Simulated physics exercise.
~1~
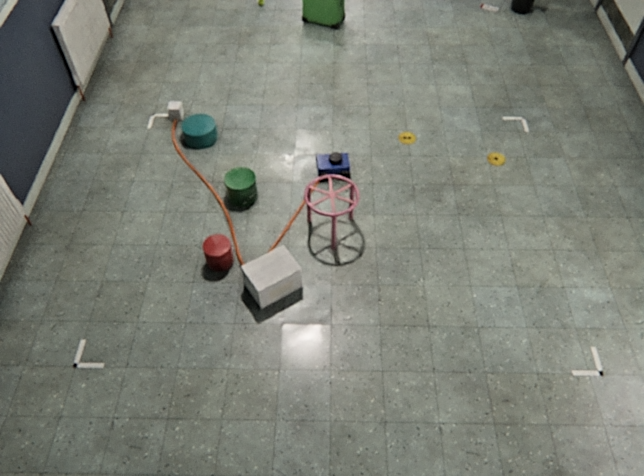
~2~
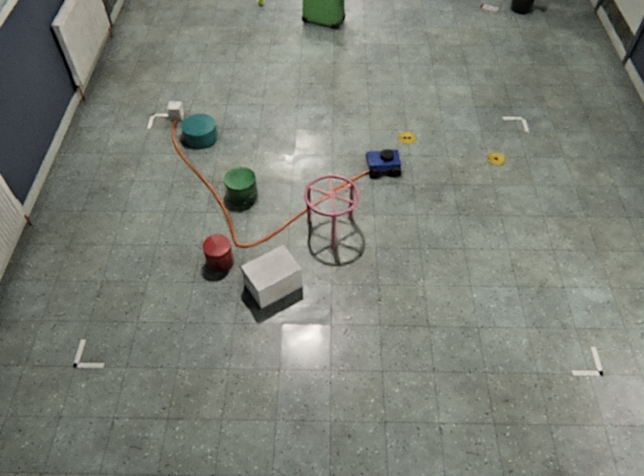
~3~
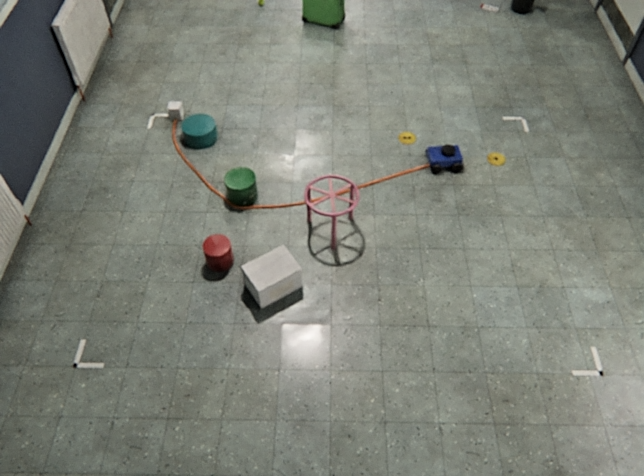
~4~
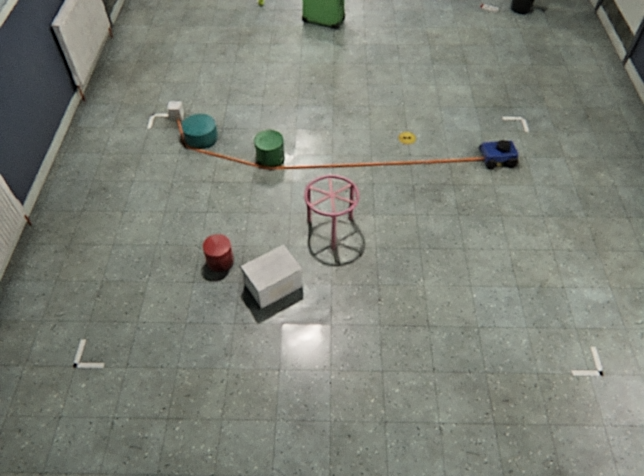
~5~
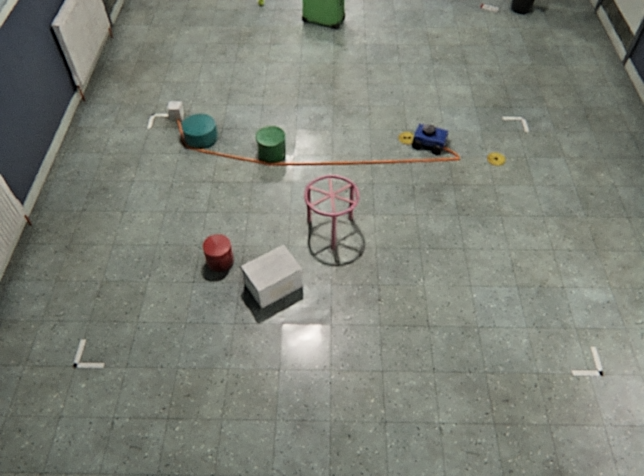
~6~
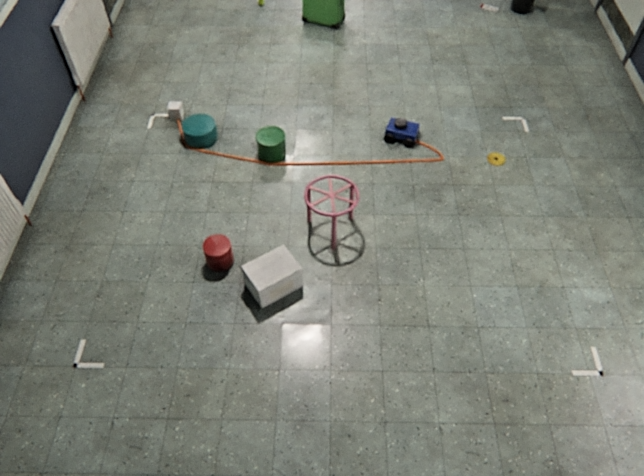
A small blue cart trailing an orange lead crosses a tiled hallway floor, seen from above. The lead starts at a small pale block at upper left, near a teal tub, a green bin, a red tub, a white carton and a pink stool in the middle. As the cart drives right toward the farther yellow mark, the lead sweeps off the carton, tightens and drags the green bin up and slightly right. The cart then turns back left and stops over the other yellow mark, the lead curling behind it, while the remaining objects stay put.
